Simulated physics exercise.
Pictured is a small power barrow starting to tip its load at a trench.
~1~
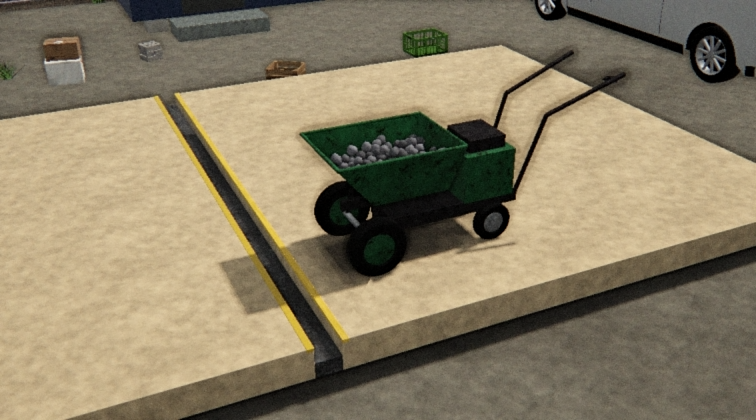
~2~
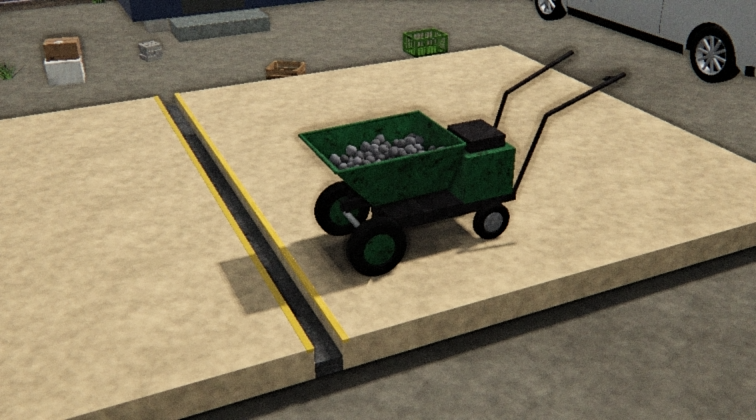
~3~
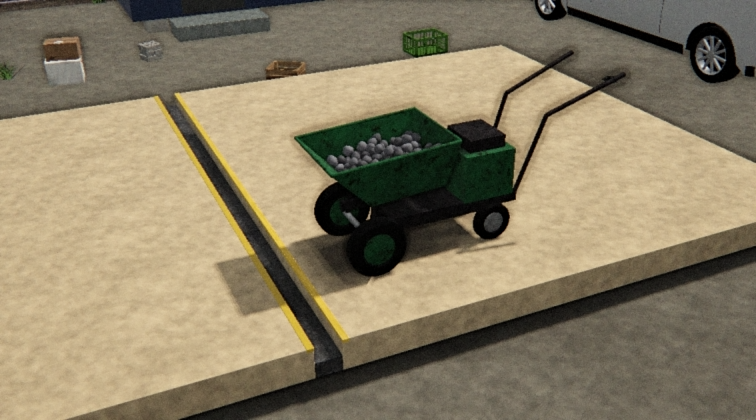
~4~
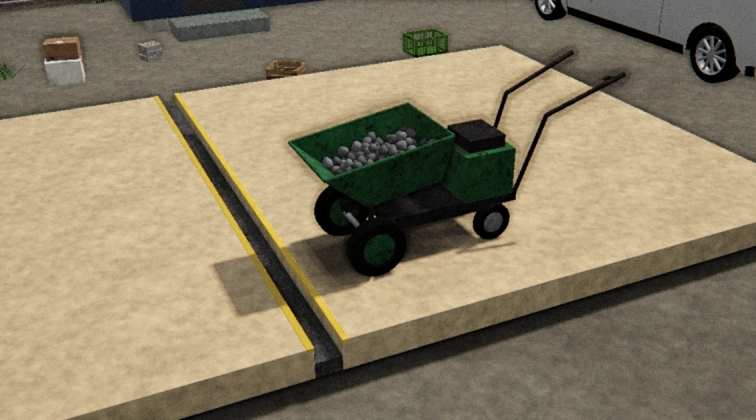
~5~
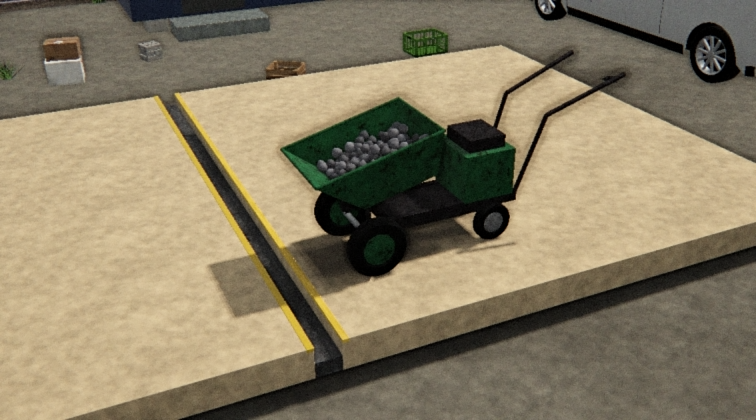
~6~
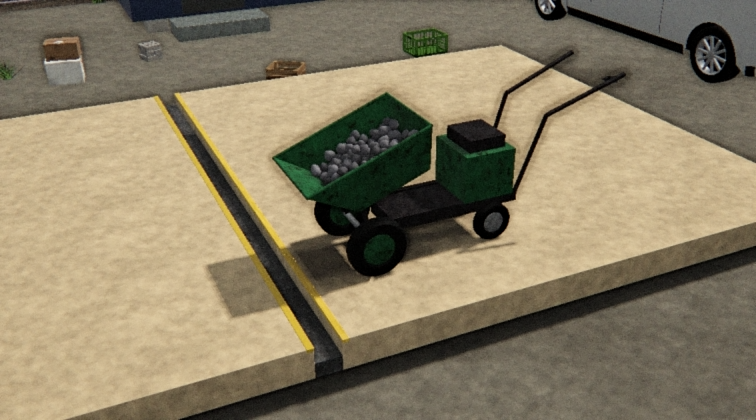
Green skip of a small power barrow tilting steadily forward to the left, carrying round grey cobbles beside a narrow yellow-edged trench.
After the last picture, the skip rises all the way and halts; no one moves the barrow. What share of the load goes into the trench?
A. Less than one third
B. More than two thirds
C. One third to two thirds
A.
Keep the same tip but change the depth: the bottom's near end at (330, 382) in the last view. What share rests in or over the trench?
It comes out near 0 percent.
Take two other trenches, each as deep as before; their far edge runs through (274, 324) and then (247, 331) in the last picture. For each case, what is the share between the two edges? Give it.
30 and 80 percent.
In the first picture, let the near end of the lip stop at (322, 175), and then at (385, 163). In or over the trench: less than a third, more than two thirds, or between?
Try one, below one third; try two, the middle third.
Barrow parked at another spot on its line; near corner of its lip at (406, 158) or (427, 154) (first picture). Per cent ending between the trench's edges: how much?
Some 40 in a hundred, then some 20 in a hundred.
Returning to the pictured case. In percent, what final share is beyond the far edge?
It works out to roughly 75 percent.
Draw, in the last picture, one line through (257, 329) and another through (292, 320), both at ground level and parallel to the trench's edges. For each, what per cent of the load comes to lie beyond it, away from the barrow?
40 % and 80 %.
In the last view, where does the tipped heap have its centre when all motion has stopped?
Near pixel (227, 280).
Soon, skip tipped steeply; all in the skip.
A while on, skip tipped right over; most in the skip; about a quarter beyond it; a stray few falling.
Towards the end, skip tipped right over; about a quarter in the skip; most beyond it.
Finally, skip tipped right over; about a quarter in the skip; a stray few in or heaped over the trench; most beyond it.
